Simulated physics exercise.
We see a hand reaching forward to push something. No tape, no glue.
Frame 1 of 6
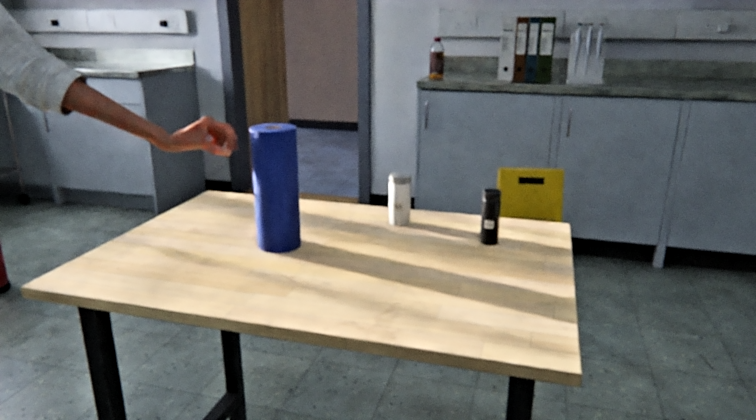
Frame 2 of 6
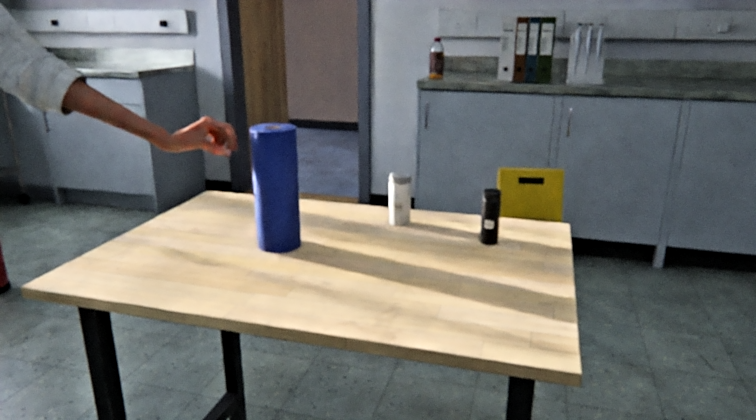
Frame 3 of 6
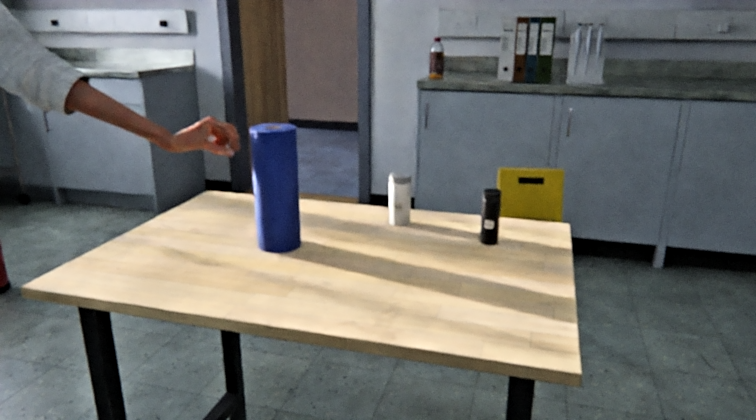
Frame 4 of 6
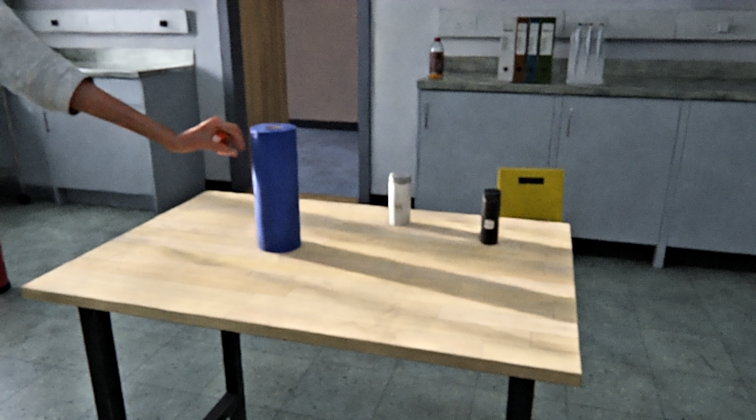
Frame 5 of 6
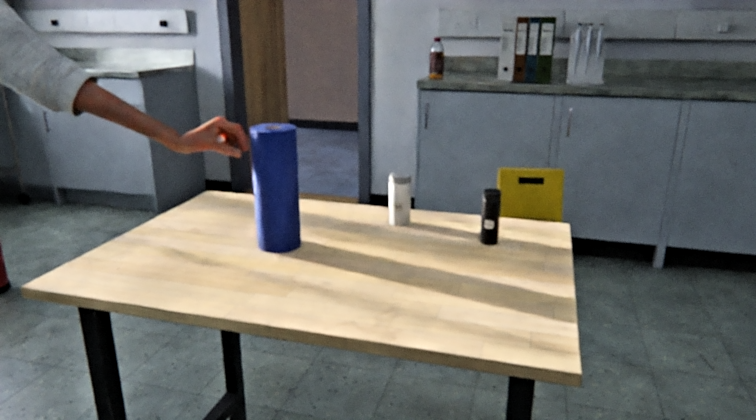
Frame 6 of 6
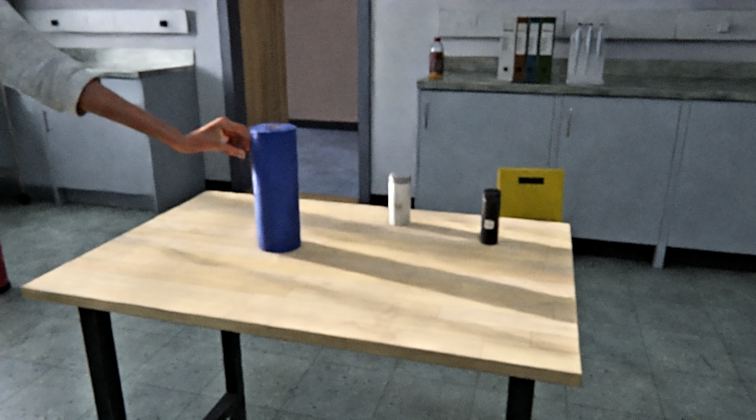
A hand reaches in from the left and inches right toward the top of a tall blue roll standing on a wooden table. The roll stays still, as do the small white and black containers to its right.
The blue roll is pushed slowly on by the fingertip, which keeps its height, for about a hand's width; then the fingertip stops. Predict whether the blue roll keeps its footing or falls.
I expect it to come down.
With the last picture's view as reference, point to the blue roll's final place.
Roughly (368, 234).
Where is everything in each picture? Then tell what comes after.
Blue roll (277, 188), in the first picture.
Blue roll (277, 188), in the second picture.
Blue roll (277, 188), in the third picture.
Blue roll (277, 188), in the fourth picture.
Blue roll (277, 188), in the fifth picture.
Blue roll (277, 188), in the sixth picture.
Then, 0.50 s on from there, blue roll turned 12° from how it was put near (289, 186).
Then, 1.00 s on from there, blue roll turned 35° from how it was put near (313, 190).
Then, 1.20 s on from there, blue roll on its side near (355, 225).
Then, 1.30 s on from there, blue roll on its side near (364, 227).
In the end, toppled on the table, blue roll. At the end, from the last picture's camera, blue roll near (368, 234).
